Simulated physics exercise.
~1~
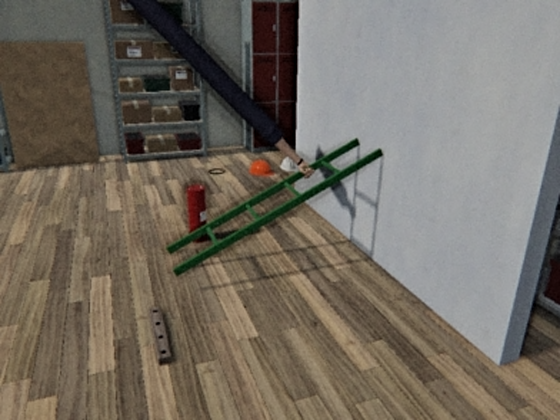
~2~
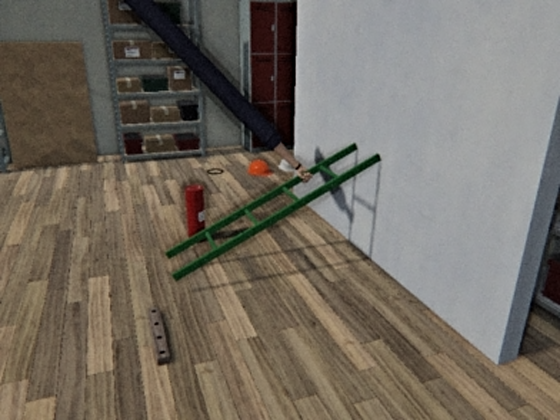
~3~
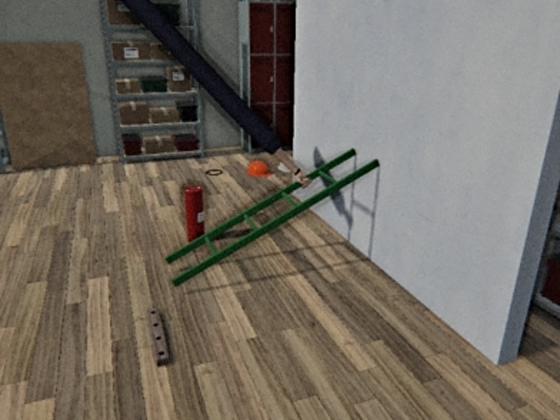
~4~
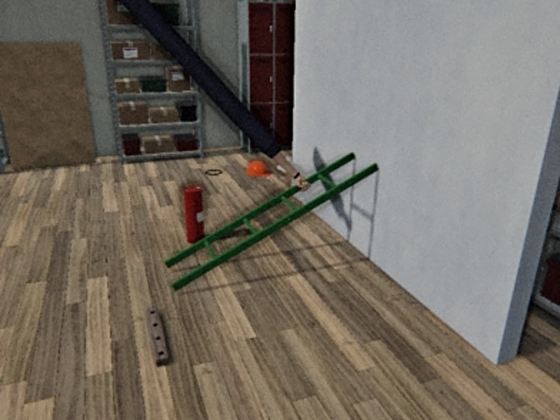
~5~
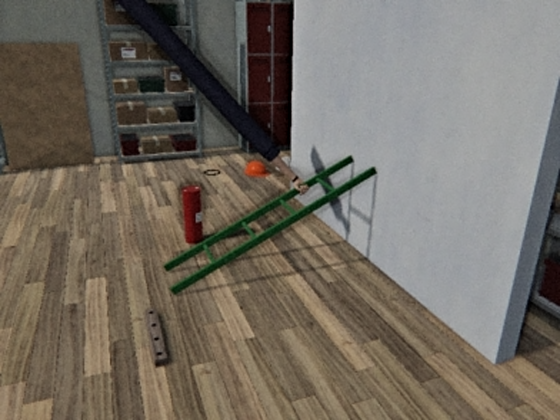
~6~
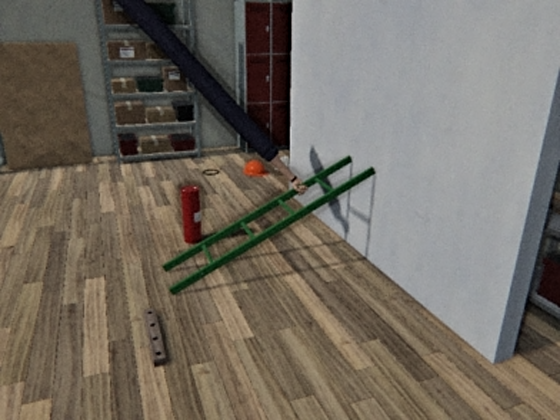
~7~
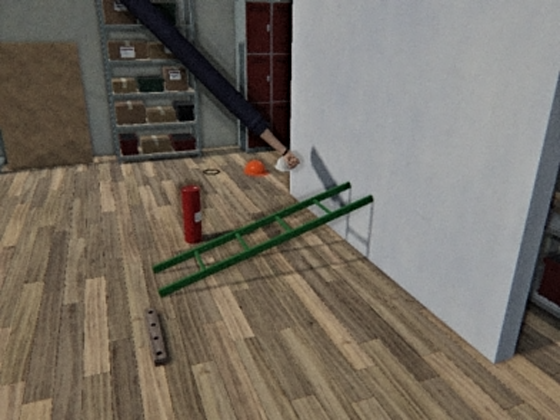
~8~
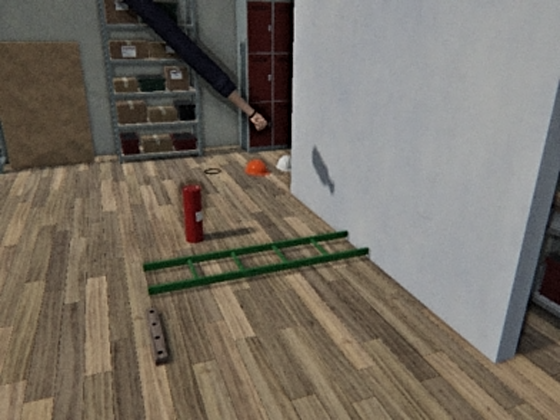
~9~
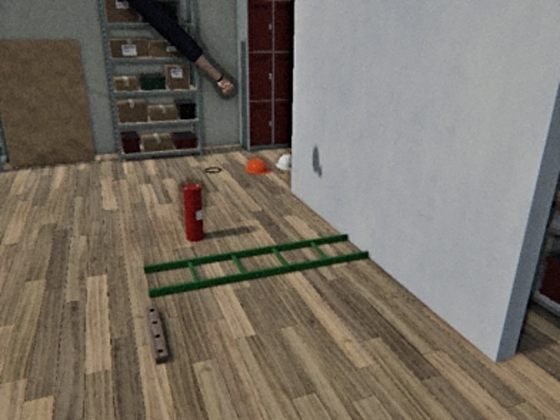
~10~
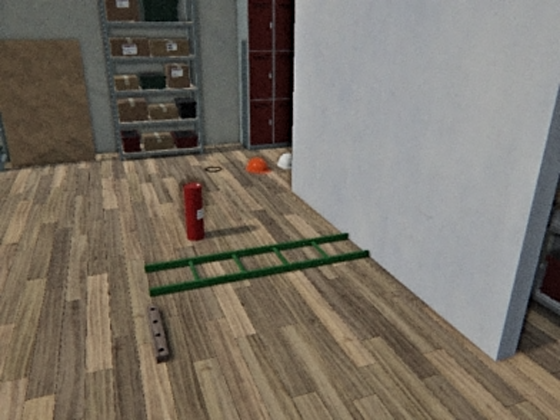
A green rack, shaped like a short ladder, leans at a low slant against a pale wall, its upper end held by a hand on a dark-sleeved arm reaching in from the upper left. The hand eases it down slightly and then holds it almost still, near a red canister and a batten on the wooden floor. Then the fingers let go and the arm draws back. The rack slips down at once, its feet sliding left as its top drops along the wall. It ends flat on the floorboards, while the canister and batten stay in place.
